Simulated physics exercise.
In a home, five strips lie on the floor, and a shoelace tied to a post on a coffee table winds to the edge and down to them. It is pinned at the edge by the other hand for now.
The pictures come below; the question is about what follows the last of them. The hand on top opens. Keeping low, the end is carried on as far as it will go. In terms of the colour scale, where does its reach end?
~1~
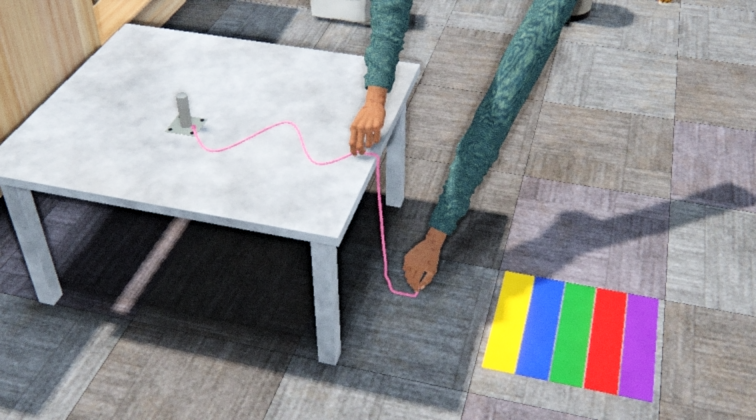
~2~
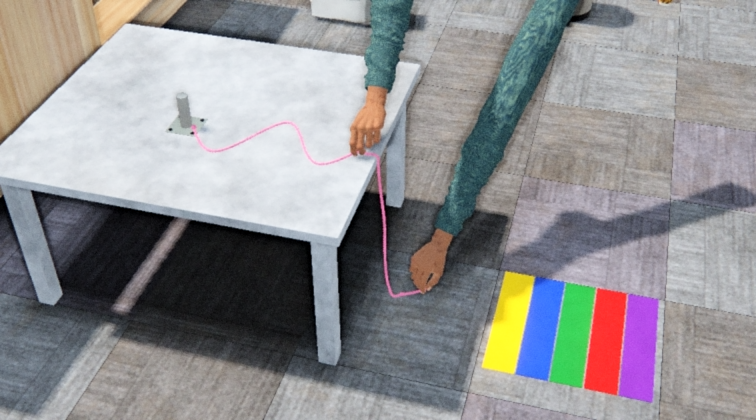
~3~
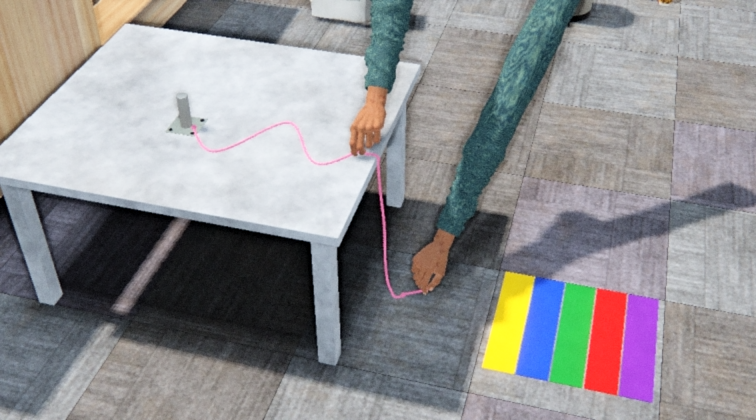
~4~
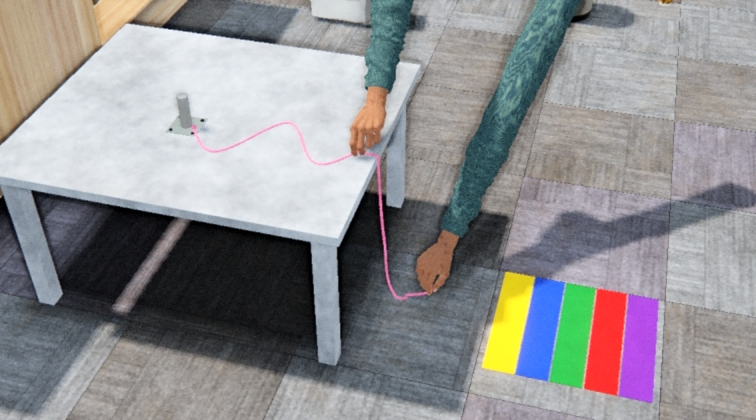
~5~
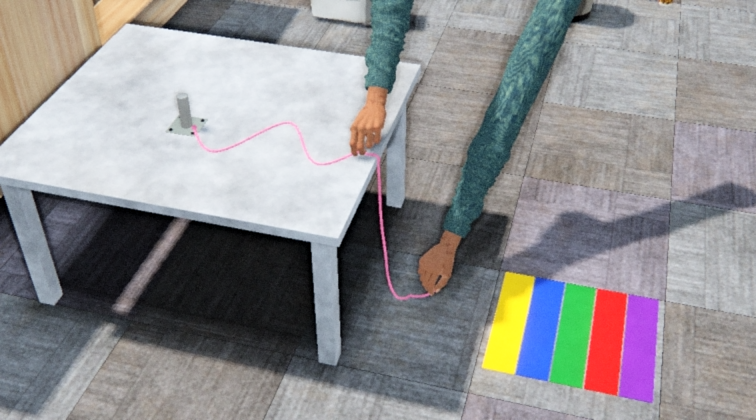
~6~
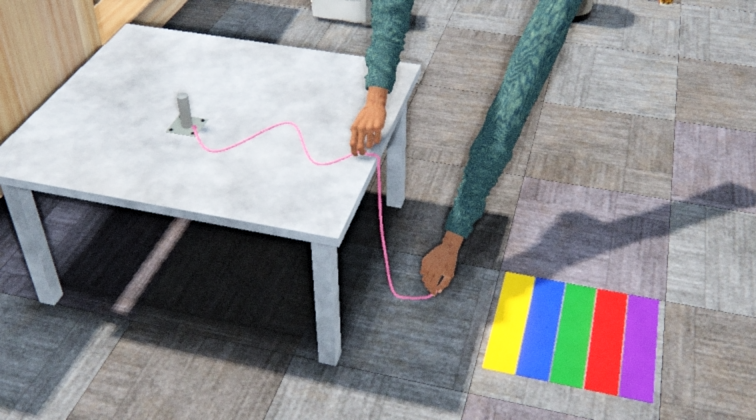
At purple.
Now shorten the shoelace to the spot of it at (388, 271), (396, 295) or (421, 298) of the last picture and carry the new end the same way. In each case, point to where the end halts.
First (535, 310), then (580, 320), then (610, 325).
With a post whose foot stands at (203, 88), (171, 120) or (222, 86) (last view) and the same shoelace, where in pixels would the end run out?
Try by try, around (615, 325), (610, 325) and (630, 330).
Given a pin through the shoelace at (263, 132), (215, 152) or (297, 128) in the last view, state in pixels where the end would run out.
Pixel spots, one per try: About (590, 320), (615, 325), (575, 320).
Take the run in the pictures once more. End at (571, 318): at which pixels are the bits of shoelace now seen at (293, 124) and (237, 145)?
Roughly (332, 146) for one and roughly (267, 135) for the other.
A little later, end near (570, 317); over green.
Next, end near (613, 326); over red.
When it is tight, end near (638, 331); over purple. It halts on the purple strip.
